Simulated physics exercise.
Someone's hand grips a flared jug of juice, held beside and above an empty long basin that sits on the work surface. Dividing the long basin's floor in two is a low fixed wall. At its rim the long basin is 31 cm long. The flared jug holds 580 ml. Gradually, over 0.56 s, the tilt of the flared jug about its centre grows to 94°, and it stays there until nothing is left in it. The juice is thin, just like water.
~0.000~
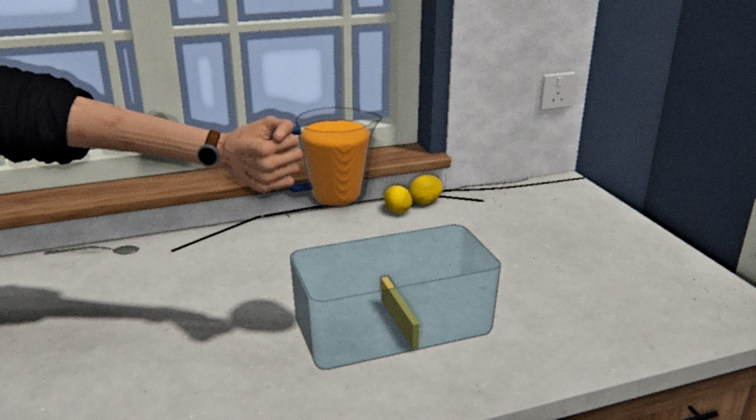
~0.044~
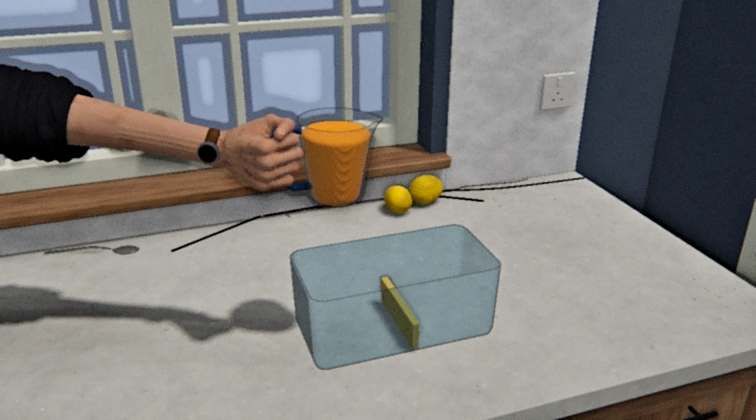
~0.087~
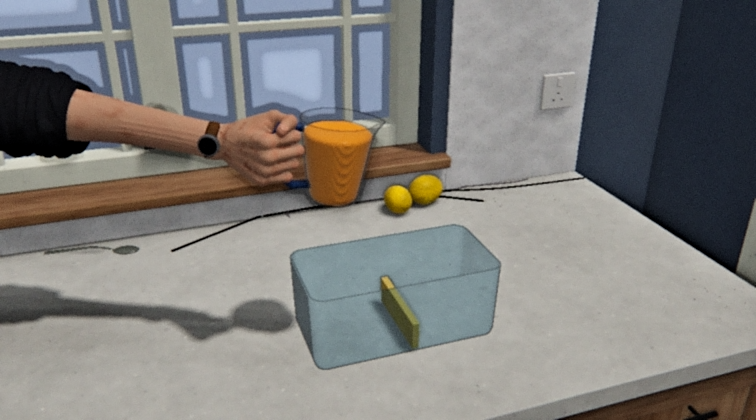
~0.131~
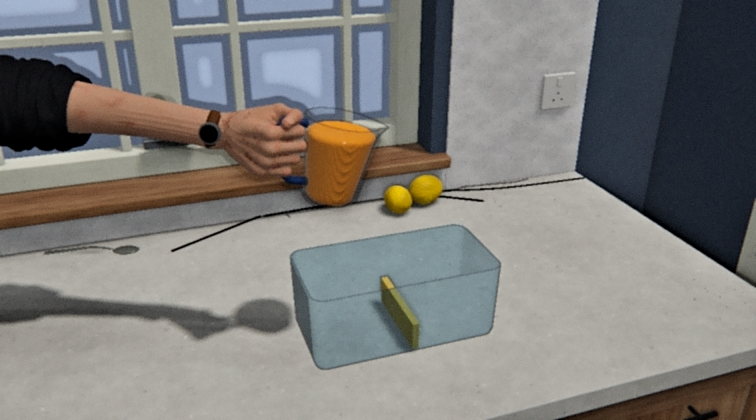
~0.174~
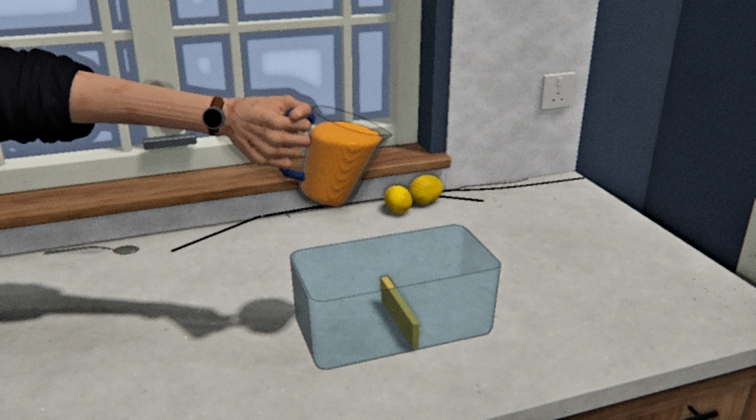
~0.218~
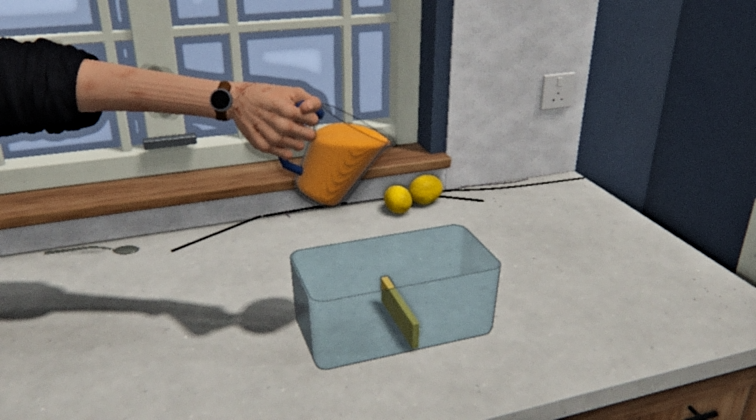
A hand holds a jug of orange juice upright, then gradually tilts it to the right.
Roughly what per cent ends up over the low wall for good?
About 90 in every hundred.
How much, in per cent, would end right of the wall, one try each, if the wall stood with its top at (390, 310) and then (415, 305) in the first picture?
85 then 85 %.
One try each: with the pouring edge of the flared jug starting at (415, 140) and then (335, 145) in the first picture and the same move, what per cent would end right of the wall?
It comes to 75 per cent, and then 5 per cent.
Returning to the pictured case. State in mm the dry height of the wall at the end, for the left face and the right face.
Left side: Around 46 mm. Right side: Around 22 mm.
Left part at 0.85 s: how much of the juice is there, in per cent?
The left part holds close to 4 per cent.
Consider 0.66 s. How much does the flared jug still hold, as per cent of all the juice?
Roughly 20 per cent.
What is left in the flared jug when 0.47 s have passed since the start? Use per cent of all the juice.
About 56 percent.
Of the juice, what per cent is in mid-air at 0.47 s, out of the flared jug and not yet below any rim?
About 34 per cent.
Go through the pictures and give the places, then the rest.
In the first frame, it leans 0°; its right rim is at (382, 116); the juice meets the walls at (300, 135) and (367, 127); the long basin's rim runs from (300, 277) to (482, 245); the wall's top is at (399, 300).
In the second frame, it leans 1°; its right rim is at (382, 117); the juice meets the walls at (301, 134) and (368, 127).
In the third frame, it leans 6°; its right rim is at (385, 120); the juice meets the walls at (303, 132) and (370, 129).
In the fourth frame, it leans 12°; its right rim is at (388, 125); the juice meets the walls at (307, 131) and (374, 131).
In the fifth frame, it leans 21°; its right rim is at (392, 133); the juice meets the walls at (310, 134) and (379, 132).
In the sixth frame, it leans 31°; its right rim is at (394, 143); the juice meets the walls at (309, 144) and (386, 136).
Then, 0.47 s in, the tilt is 88° and 57 per cent is still to pour, 0 is left of the wall and 9 right of it.
Then, 0.66 s in, the tilt is 94° and 20 per cent is still to pour, 1 is left of the wall and 55 right of it.
Then, 0.85 s in, the tilt is 94° and 4 per cent is still to pour, 4 is left of the wall and 81 right of it.
Then, 1.06 s in, the tilt is 94° and 1 per cent is still to pour, 6 is left of the wall and 89 right of it.
Finally, 7 per cent lies left of the wall, 90 right of it and 3 outside.
